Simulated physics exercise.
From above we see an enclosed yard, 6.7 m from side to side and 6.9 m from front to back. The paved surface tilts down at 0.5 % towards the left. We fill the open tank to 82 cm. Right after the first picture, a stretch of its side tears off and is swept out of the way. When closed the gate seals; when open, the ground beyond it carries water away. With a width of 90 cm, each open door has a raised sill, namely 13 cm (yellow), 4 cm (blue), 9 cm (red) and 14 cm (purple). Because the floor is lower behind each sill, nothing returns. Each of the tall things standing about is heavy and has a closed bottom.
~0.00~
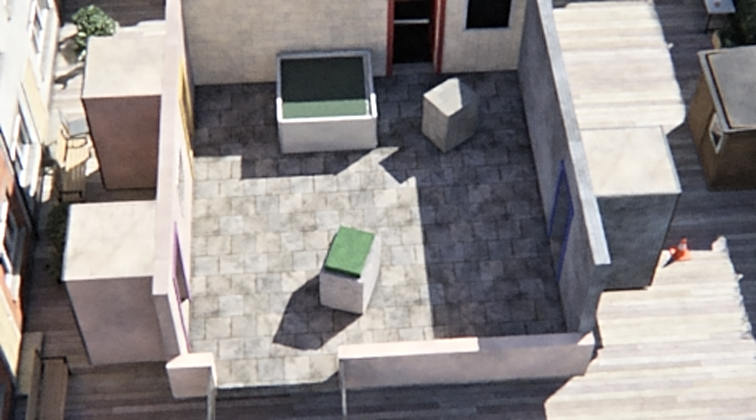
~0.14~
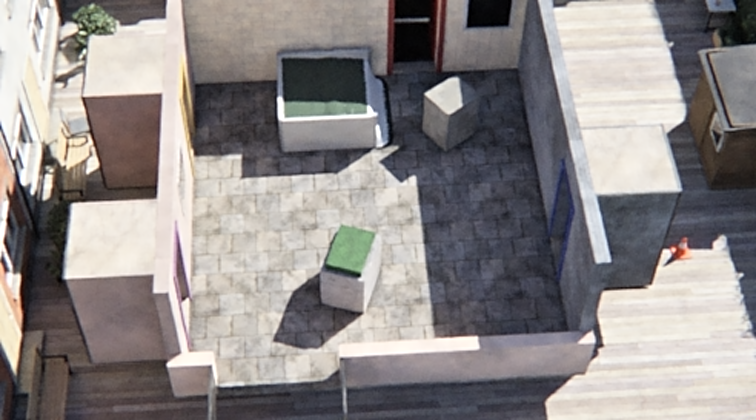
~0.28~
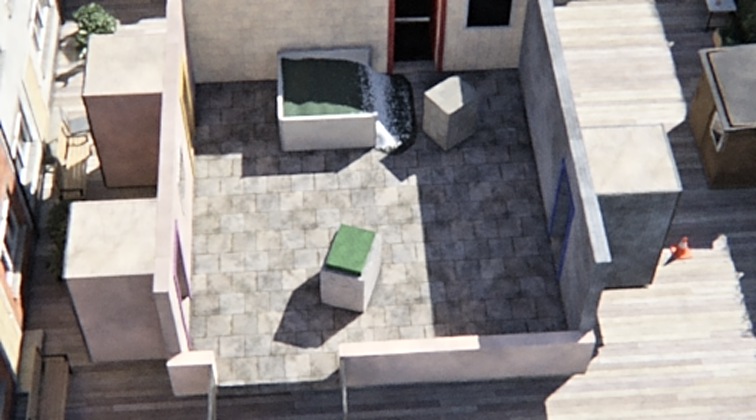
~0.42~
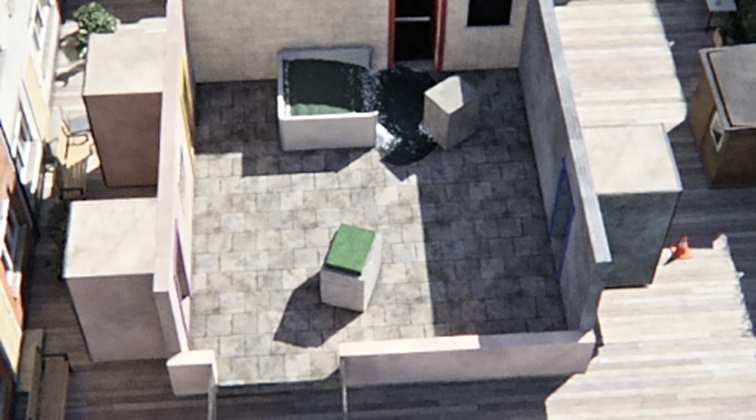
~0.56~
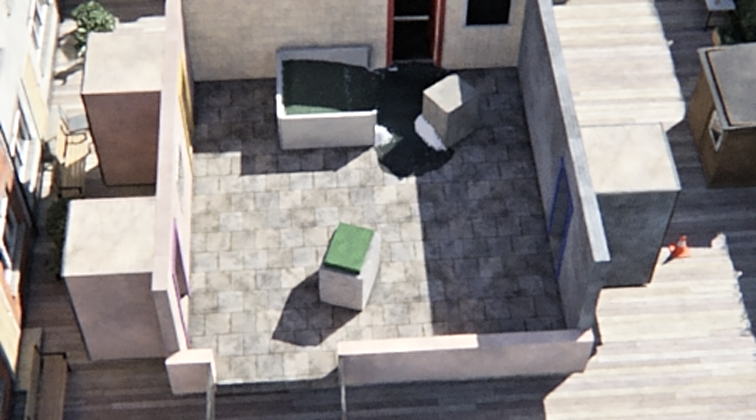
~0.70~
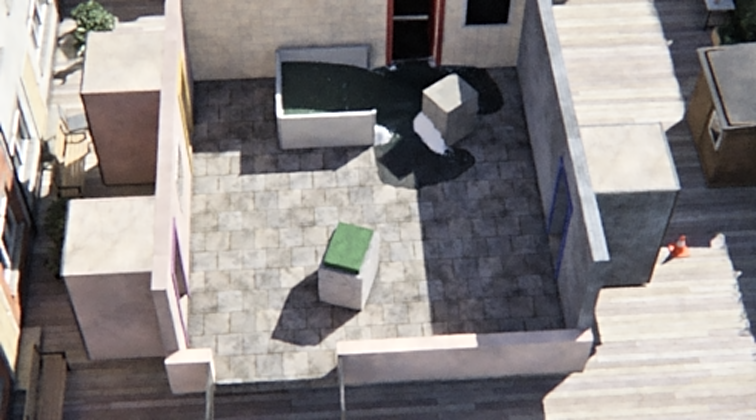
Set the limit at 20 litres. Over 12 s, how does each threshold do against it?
At the yellow door the water stays short of it. At the blue door the water goes past it. At the red door the water goes past it. At the purple door the water stays short of it.
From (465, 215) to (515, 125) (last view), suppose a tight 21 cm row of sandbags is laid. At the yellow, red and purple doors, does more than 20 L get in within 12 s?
In that case yellow gets no more than allowed, red gets more than allowed, purple gets no more than allowed.
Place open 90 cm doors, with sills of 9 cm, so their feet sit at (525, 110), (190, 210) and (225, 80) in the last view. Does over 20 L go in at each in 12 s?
In that order: Past it, under, not over.
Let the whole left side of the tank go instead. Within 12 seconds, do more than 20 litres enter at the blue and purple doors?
Here's how it goes: Blue falls short, purple falls short.
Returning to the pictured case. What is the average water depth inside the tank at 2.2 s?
Roughly 20 centimetres.
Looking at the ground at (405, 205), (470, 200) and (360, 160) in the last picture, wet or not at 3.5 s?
First spot soaked, second soaked, third bone dry.
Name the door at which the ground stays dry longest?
The yellow door.
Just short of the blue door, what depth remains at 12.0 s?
About 4.5 cm.
After 1.4 s water covers 20 % of the floor and is deepest (74 cm) near (501, 68); yellow door not reached, blue door not reached, red door 20 cm at the sill, 25 L in, purple door not reached.
After 2.2 s water covers 35 % of the floor and is deepest (50 cm) near (509, 68); yellow door not reached, blue door 9 cm at the sill, 1 L in, red door 21 cm at the sill, 62 L in, purple door not reached.
After 3.5 s water covers 50 % of the floor and is deepest (36 cm) near (521, 354); yellow door not reached, blue door 5 cm at the sill, 18 L in, red door 17 cm at the sill, 126 L in, purple door not reached.
After 7.0 s water covers 75 % of the floor and is deepest (14 cm) near (188, 319); yellow door not reached, blue door 6 cm at the sill, 23 L in, red door 7 cm at the sill, 160 L in, purple door 13 cm at the sill, 0 L in.
After 12.0 s water covers 95 % of the floor and is deepest (10 cm) near (194, 88); yellow door 5 cm at the sill, 0 L in, blue door 5 cm at the sill, 48 L in, red door 5 cm at the sill, 160 L in, purple door 7 cm at the sill, 0 L in.
